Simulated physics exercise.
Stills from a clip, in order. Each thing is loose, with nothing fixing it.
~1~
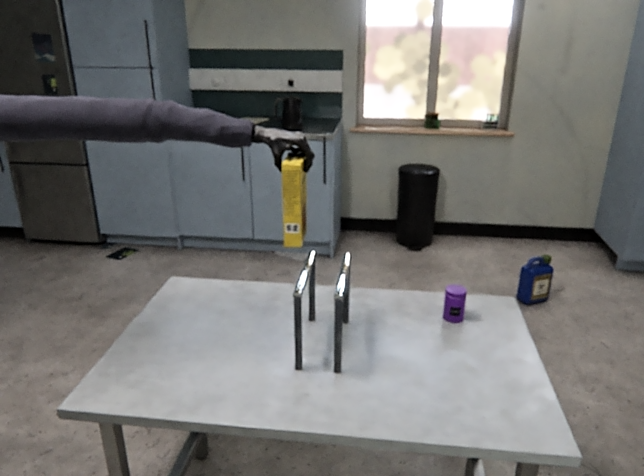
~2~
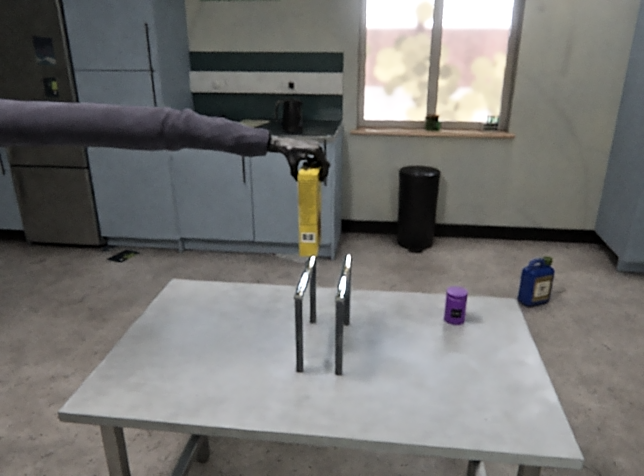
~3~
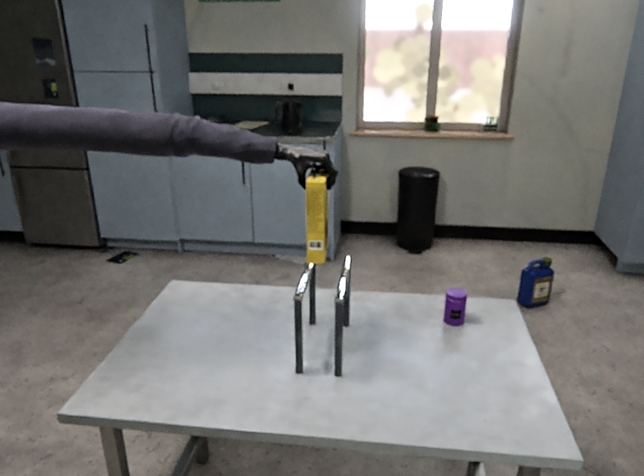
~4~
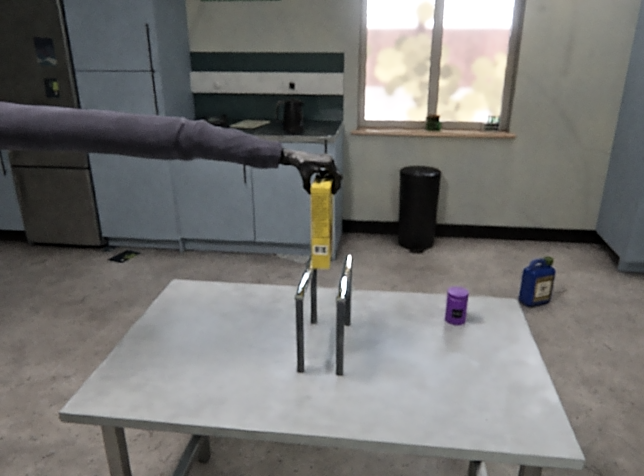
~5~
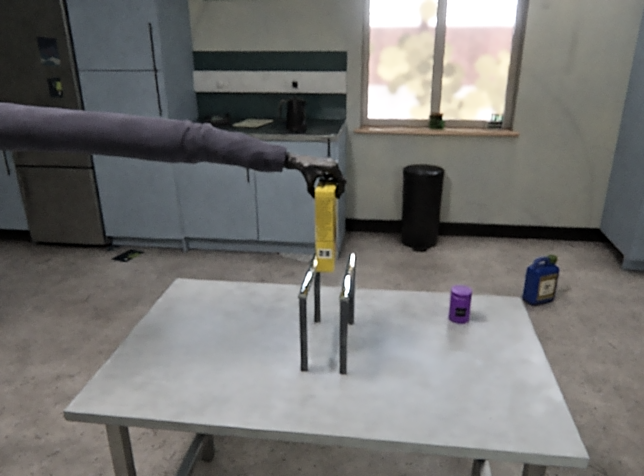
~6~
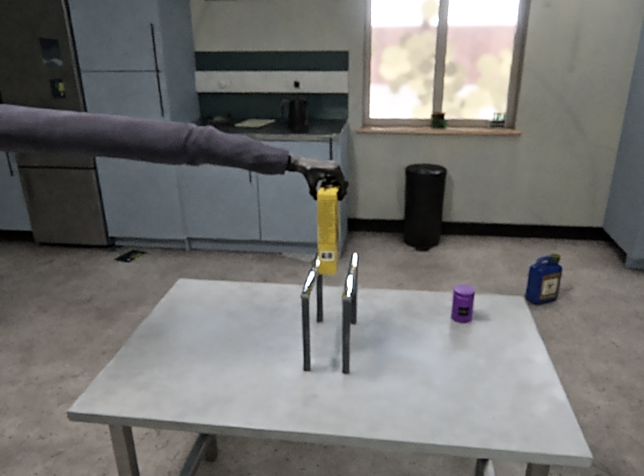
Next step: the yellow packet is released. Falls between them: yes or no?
Yes.
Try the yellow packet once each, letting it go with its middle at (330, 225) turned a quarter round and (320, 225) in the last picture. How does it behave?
First try it gets held up; second try it falls clear through.
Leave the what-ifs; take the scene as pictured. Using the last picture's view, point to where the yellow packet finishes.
The object ends up somewhere near (330, 311).
Then, 0.32 s later than the last frame, yellow packet moved well along near (330, 307).
Then, 0.66 s later than the last frame, yellow packet moved well along near (330, 311).
When it is over, moved from the start, yellow packet; purple jar as before. End places, in pixels of the last picture, yellow packet near (330, 311). The packet drops through.
